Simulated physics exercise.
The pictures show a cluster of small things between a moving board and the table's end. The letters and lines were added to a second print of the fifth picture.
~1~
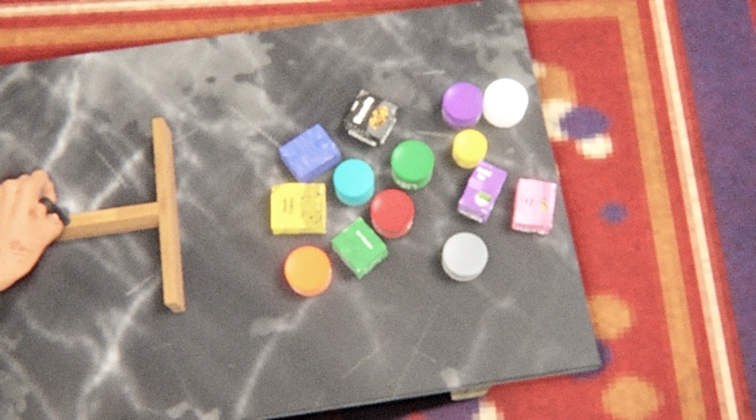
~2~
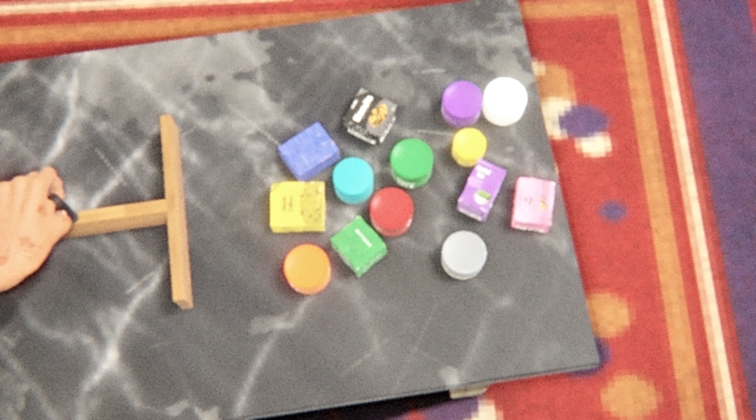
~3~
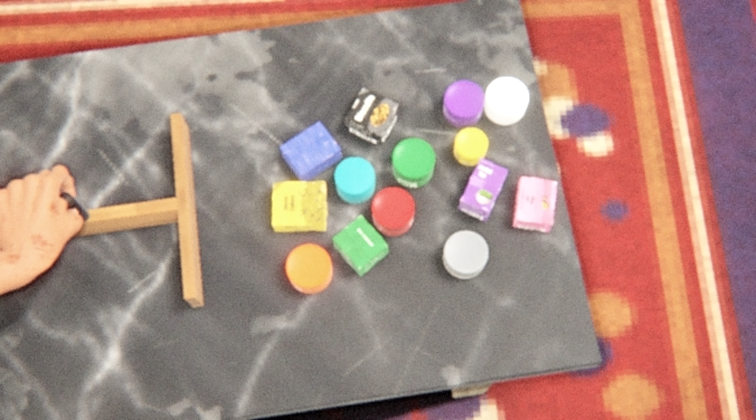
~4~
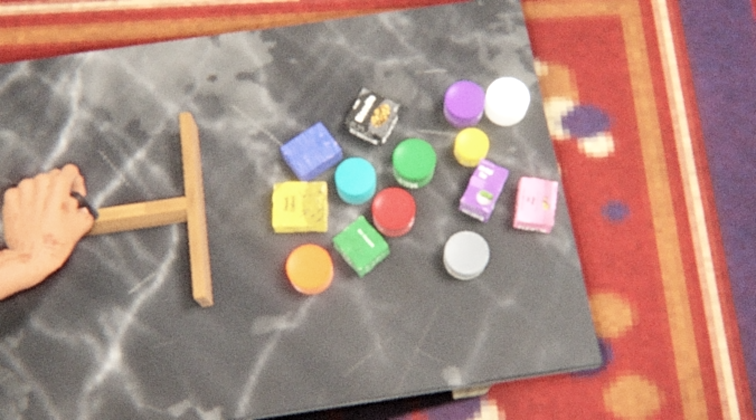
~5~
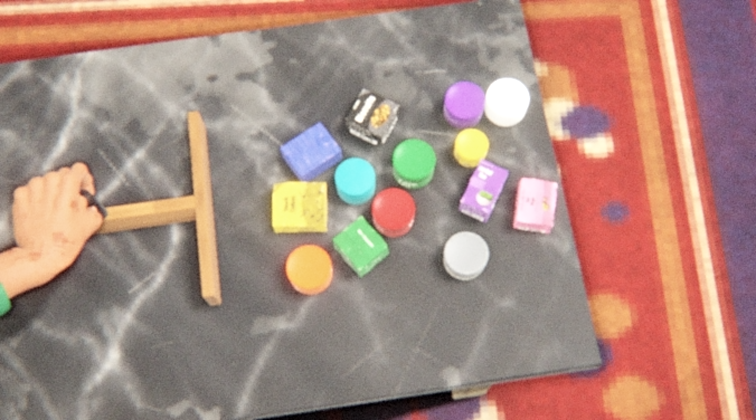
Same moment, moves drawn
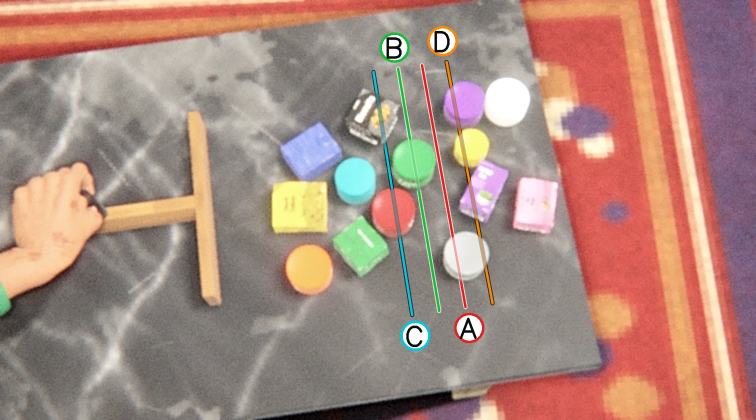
A wooden T-shaped board lies on a dark marbled tabletop above a red patterned carpet, seen from overhead. To its right sit small tubs and packets: blue, black, yellow, turquoise, orange, green and red ones nearer, with purple, white, yellow, pink and grey ones towards the table's right end. A hand at the left pushes the board slowly rightward, narrowing the gap, while the objects stay put.
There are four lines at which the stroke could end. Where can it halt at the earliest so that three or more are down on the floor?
The first such stop is D.
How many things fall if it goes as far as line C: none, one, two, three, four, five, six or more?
In all, none.
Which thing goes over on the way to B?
It is the pink packet.
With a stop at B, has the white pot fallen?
No.
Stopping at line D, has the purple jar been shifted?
Yes.
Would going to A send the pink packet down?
Yes.
On the marked copy, A at (443, 180); B at (418, 184); C at (392, 188); D at (468, 177).
With D. Early on, board (298, 187); orange jar (336, 267); green box (370, 244).
Further on, board (393, 174); pink packet (547, 204); yellow tub (526, 133).
At the end, board (467, 163); purple packet over the edge; pink packet over the edge; four fallen.
As for the rest, A drops only two; B drops only one; C drops none.
